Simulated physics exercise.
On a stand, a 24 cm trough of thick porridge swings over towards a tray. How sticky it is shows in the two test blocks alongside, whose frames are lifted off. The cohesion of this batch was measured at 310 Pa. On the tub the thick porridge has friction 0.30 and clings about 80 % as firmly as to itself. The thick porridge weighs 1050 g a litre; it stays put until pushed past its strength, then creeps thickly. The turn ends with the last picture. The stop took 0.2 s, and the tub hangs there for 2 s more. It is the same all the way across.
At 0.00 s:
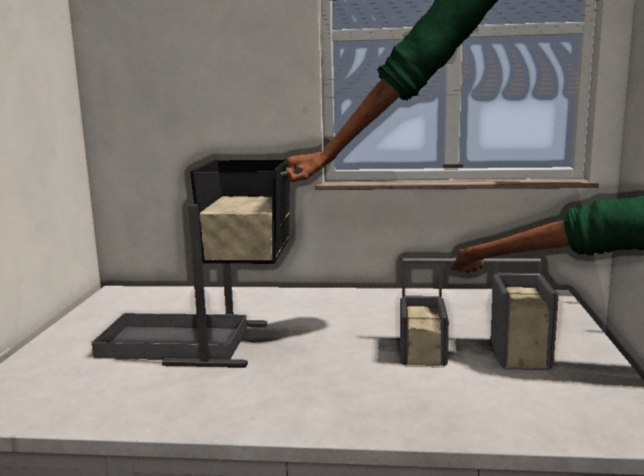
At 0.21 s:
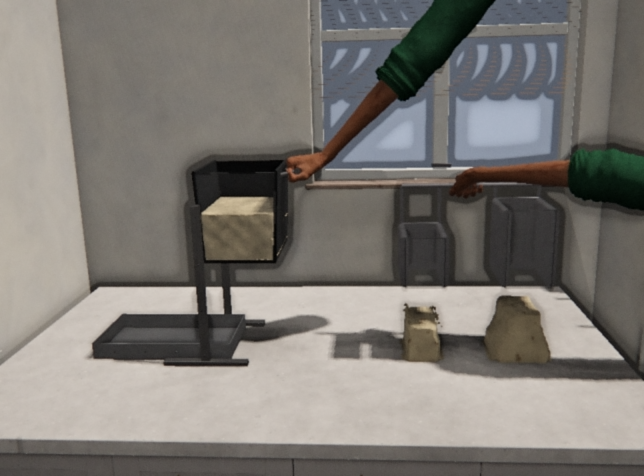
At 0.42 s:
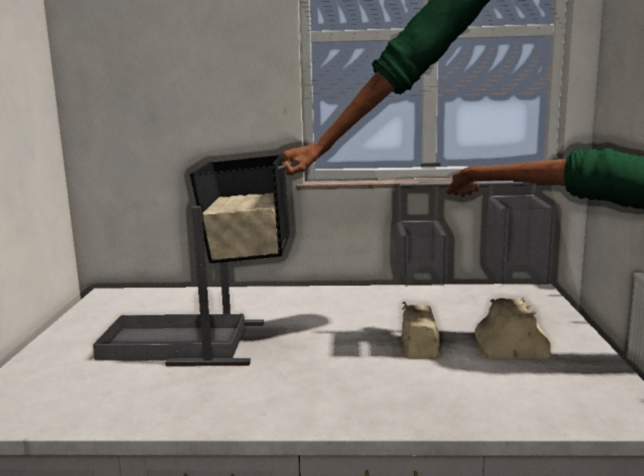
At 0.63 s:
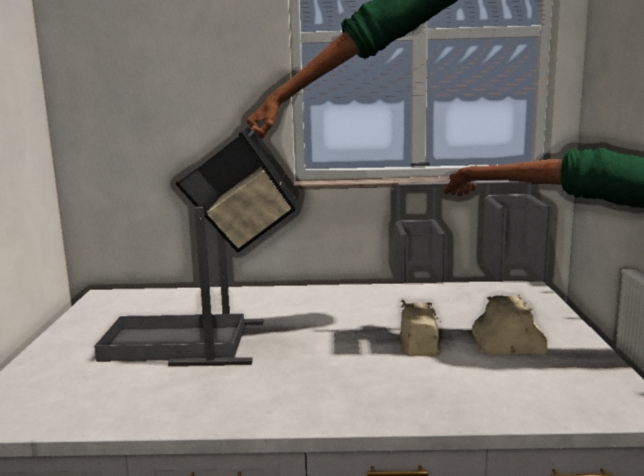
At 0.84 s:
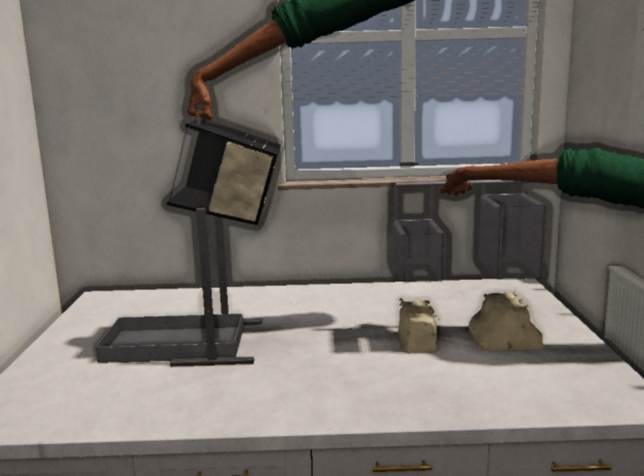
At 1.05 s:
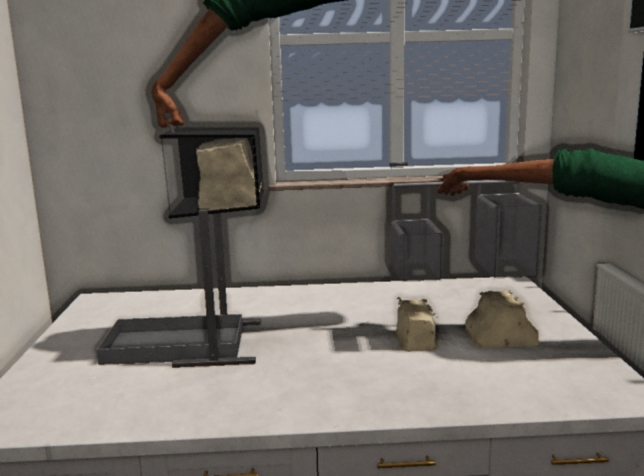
Two green-sleeved arms reach in from the right over a pale counter by a window, seen from the front, one gripping a dark trough of thick beige porridge above a grey tray. The other lifts grey casings off two beige blocks, and the right-hand block slumps and widens. The first arm swings the trough leftward onto its side, porridge still inside, as the view drifts, revealing drawers below.
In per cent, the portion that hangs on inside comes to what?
It comes to some 86 %.
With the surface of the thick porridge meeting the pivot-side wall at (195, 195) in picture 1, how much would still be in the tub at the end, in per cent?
It would be near 60 %.
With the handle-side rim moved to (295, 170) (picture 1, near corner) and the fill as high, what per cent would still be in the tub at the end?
Then about 55 %.
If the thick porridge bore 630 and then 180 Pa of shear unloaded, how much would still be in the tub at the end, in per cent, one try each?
In turn about 100 %, 60 %.
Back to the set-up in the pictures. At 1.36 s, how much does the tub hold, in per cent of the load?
Near 95 %.
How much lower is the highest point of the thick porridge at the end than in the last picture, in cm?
Some 8 cm.
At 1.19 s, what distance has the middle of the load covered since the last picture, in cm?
Roughly 4 cm.
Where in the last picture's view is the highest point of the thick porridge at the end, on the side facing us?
Around (202, 174).
After 1.19 s, the tub is at 91 degrees and holds 100 %.
After 1.36 s, the tub is at 91 degrees and holds 96 %.
After 1.53 s, the tub is at 91 degrees and holds 93 %.
After 1.70 s, the tub is at 91 degrees and holds 89 %.
After 3.05 s, at the end, the tub is at 91 degrees and holds 86 %.
